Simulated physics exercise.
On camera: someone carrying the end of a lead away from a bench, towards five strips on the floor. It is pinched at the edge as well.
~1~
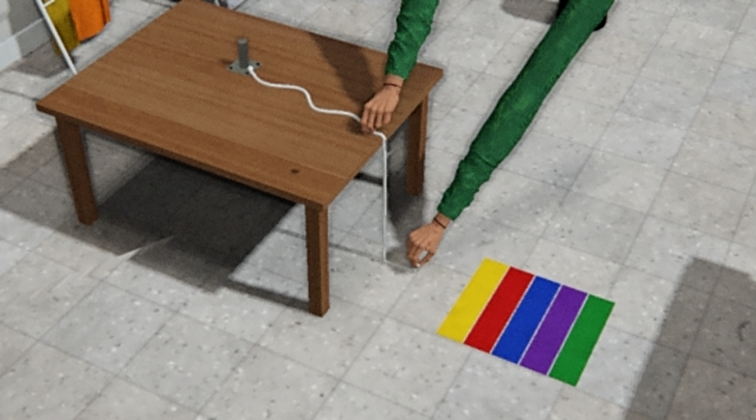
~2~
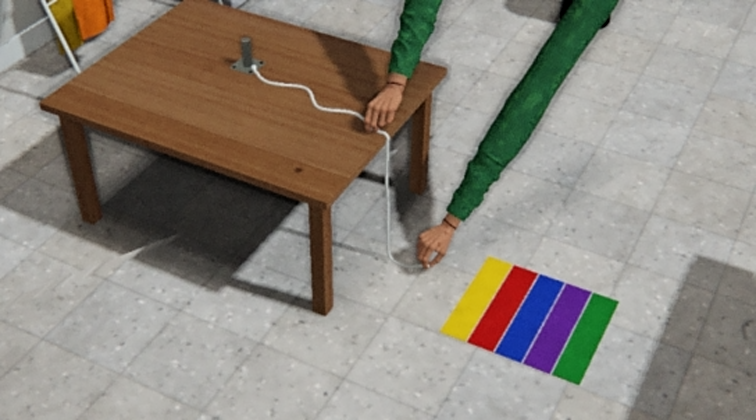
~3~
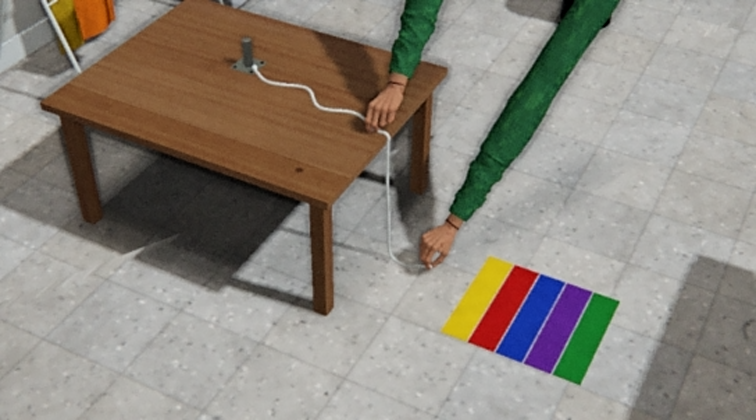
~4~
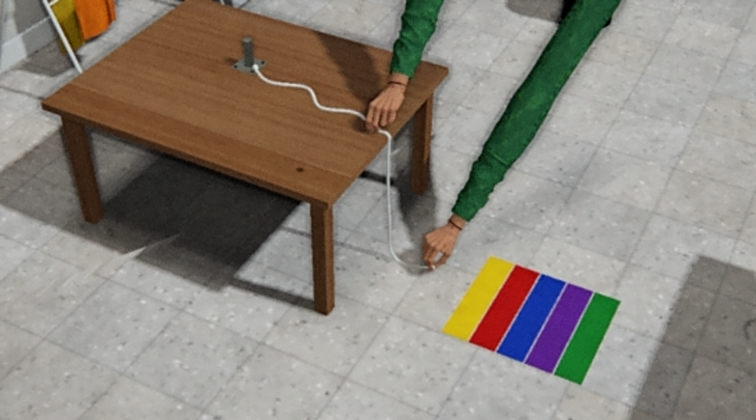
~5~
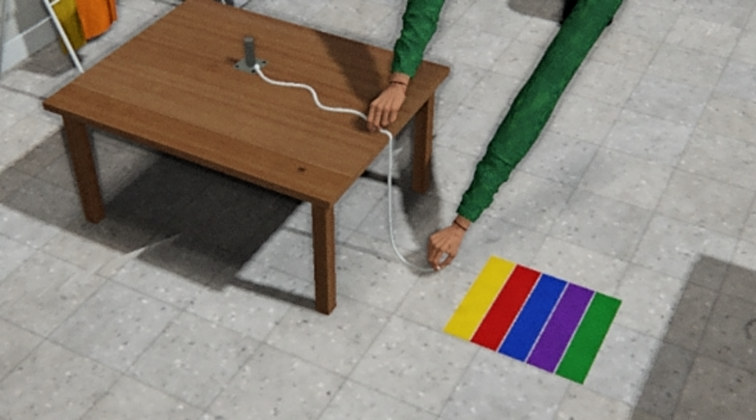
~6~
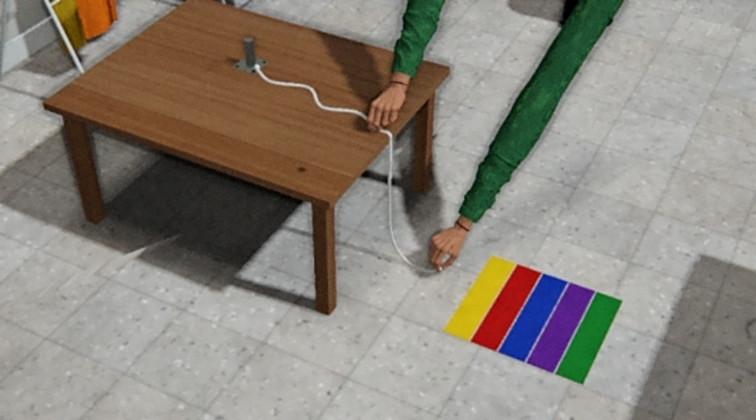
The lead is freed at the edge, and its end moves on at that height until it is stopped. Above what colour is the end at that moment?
It gets as far as the blue strip.
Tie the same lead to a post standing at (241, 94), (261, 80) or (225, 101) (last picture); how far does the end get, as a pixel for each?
Try by try, around (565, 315), (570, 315) and (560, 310).
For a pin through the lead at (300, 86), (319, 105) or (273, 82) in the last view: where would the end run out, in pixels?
Try by try, around (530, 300), (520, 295) and (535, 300).
A little later, end near (481, 283); over yellow.
Next, end near (516, 295); over red.
When it is tight, end near (537, 303); over blue. The blue one.
